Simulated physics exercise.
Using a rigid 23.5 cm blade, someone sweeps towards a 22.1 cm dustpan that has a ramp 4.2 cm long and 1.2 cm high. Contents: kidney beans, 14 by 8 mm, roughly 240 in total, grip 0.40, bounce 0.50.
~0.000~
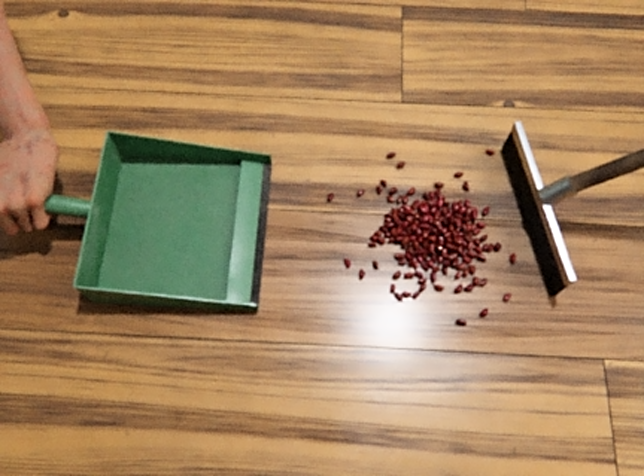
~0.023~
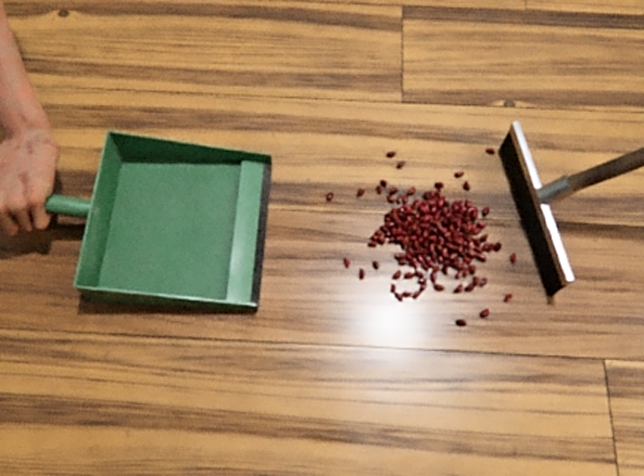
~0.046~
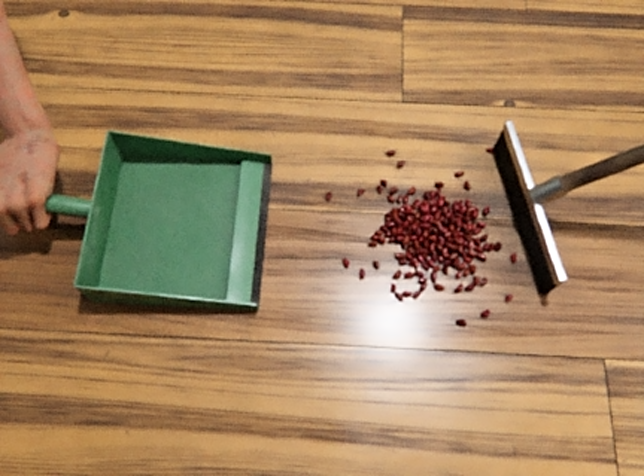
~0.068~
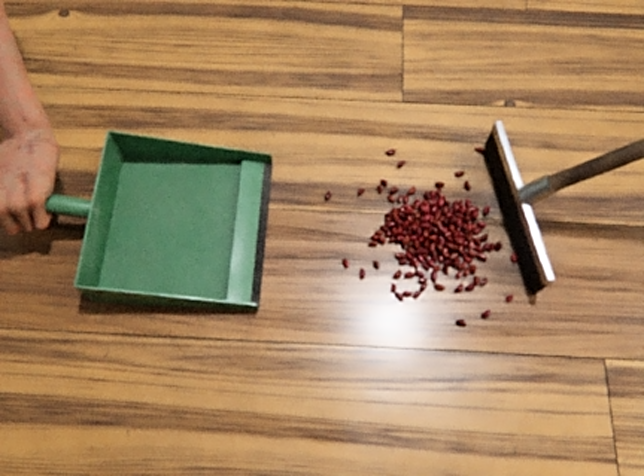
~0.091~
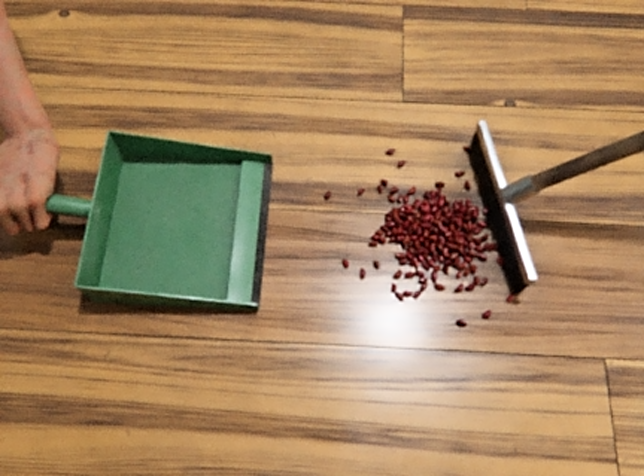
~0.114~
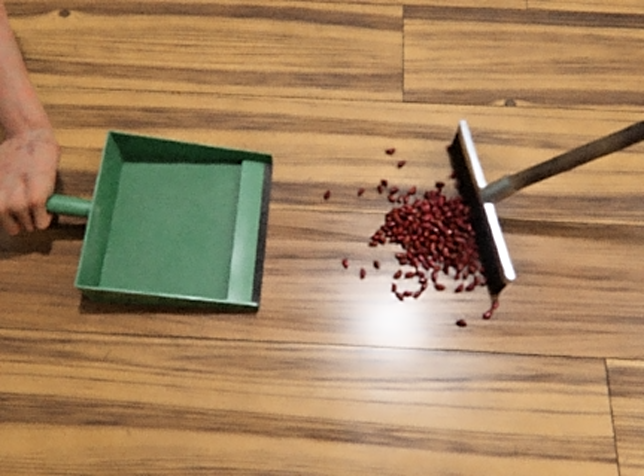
A flat, long-handled blade starts just right of a loose pile of dark red beans on a wooden floor, then slides left. It meets the stray beans first and presses into the pile's right edge, while a hand at left holds a green dustpan still.
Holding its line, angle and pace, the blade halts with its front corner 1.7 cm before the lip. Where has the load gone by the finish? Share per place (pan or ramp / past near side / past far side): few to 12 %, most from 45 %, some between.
Pan: Most. Near side: Some. Far side: Few.
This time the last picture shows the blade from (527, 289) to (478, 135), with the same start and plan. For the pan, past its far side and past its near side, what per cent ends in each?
Pan 40; far 5; near 20.
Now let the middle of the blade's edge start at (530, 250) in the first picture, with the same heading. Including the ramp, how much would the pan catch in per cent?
Around 60 %.
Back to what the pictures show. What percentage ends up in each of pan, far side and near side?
Final shares - pan: 55%, near side: 20%, far side: 5%.
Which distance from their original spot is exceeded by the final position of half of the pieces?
28 cm or so.
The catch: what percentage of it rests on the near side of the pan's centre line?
About 60 %.
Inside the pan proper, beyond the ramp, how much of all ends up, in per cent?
About 35 %.
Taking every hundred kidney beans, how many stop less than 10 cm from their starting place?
Close to 0 per cent of it.
After 0.23 s, middle of the blade 15 cm from the lip; 0 % over the lip, far side 5 %, near side 5 %.
Then, at 0.30 s, middle of the blade 7 cm from the lip; 0 % over the lip, far side 5 %, near side 10 %.
After 0.52 s, middle of the blade 4 cm from the lip; 55 % over the lip, far side 5 %, near side 20 %.
By 2.6 s all is still; pan 55 %, near side 20 %, far side 5 %, in front of the lip or behind the blade 20 %.
